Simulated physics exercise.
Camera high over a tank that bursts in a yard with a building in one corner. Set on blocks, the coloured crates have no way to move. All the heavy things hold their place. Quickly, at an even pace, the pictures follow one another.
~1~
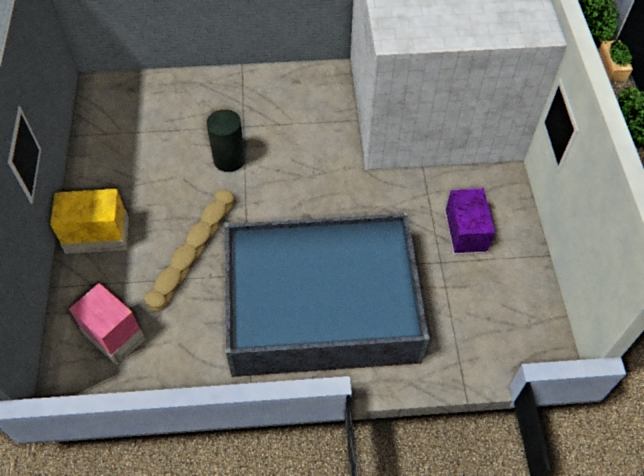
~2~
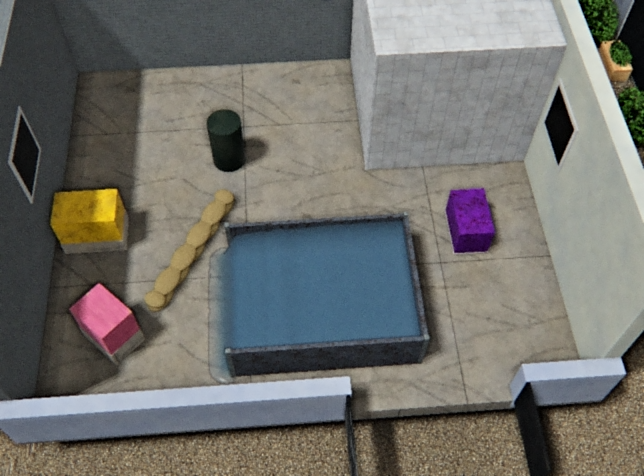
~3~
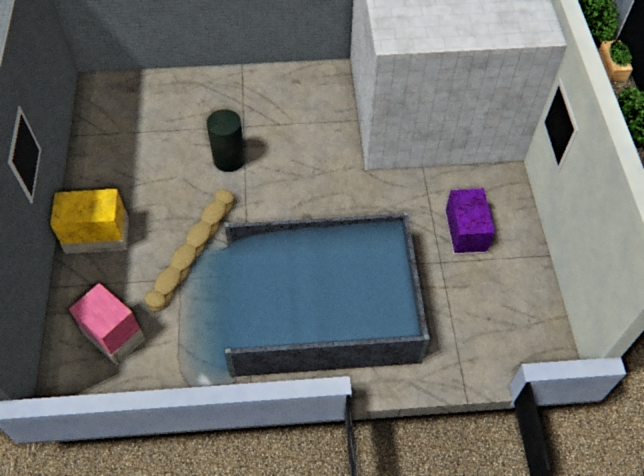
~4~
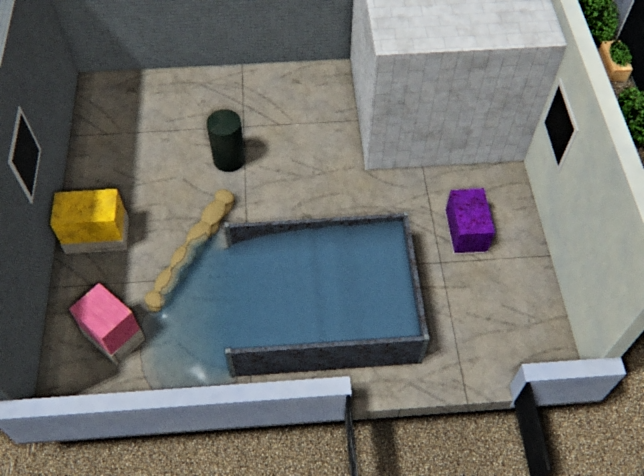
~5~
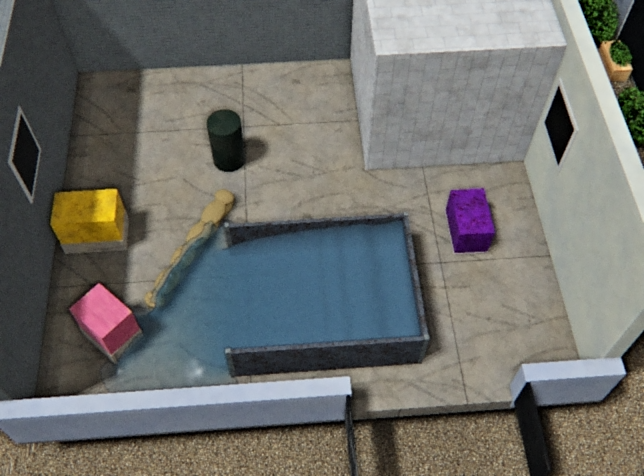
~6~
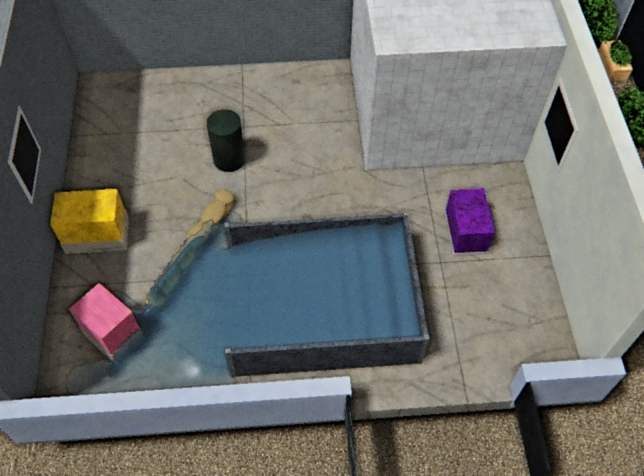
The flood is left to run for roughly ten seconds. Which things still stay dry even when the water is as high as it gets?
The purple crate will be touched; the pink crate will be touched; the yellow crate will be touched.
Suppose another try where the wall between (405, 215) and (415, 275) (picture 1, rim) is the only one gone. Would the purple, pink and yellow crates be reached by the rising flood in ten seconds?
Result: Purple crate gets overtopped, pink crate is left untouched, yellow crate is left untouched.
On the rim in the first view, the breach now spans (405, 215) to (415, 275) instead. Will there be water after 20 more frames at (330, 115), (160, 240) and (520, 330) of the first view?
Read off point by point, the answer is not soaked, not soaked, soaking.
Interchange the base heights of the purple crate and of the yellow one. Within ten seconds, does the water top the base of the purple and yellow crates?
Purple crate untouched, yellow crate drenched.
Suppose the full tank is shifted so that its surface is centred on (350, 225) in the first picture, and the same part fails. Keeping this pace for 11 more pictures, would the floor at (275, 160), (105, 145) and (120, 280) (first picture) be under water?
As listed: Wet, awash, awash.
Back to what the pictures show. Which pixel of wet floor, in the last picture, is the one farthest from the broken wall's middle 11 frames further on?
Somewhere about (70, 144).
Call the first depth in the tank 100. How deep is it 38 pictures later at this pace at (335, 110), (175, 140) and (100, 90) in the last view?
First spot roughly 8 %, second 8 %, third 25 %.
A moment on, water covers 25 % of the floor; the purple crate not reached, the pink crate water round its plinth, the yellow crate water round its plinth.
Next, water covers 45 % of the floor; the purple crate not reached, the pink crate water round its plinth, the yellow crate water round its plinth.
Then, water covers 70 % of the floor; the purple crate not reached, the pink crate water round its plinth, the yellow crate water round its plinth.
Later, water covers 85 % of the floor; the purple crate water round its plinth, the pink crate water round its plinth, the yellow crate water round its plinth.
In the end, water covers 100 % of the floor; the purple crate was topped, the pink crate was topped, the yellow crate was topped.
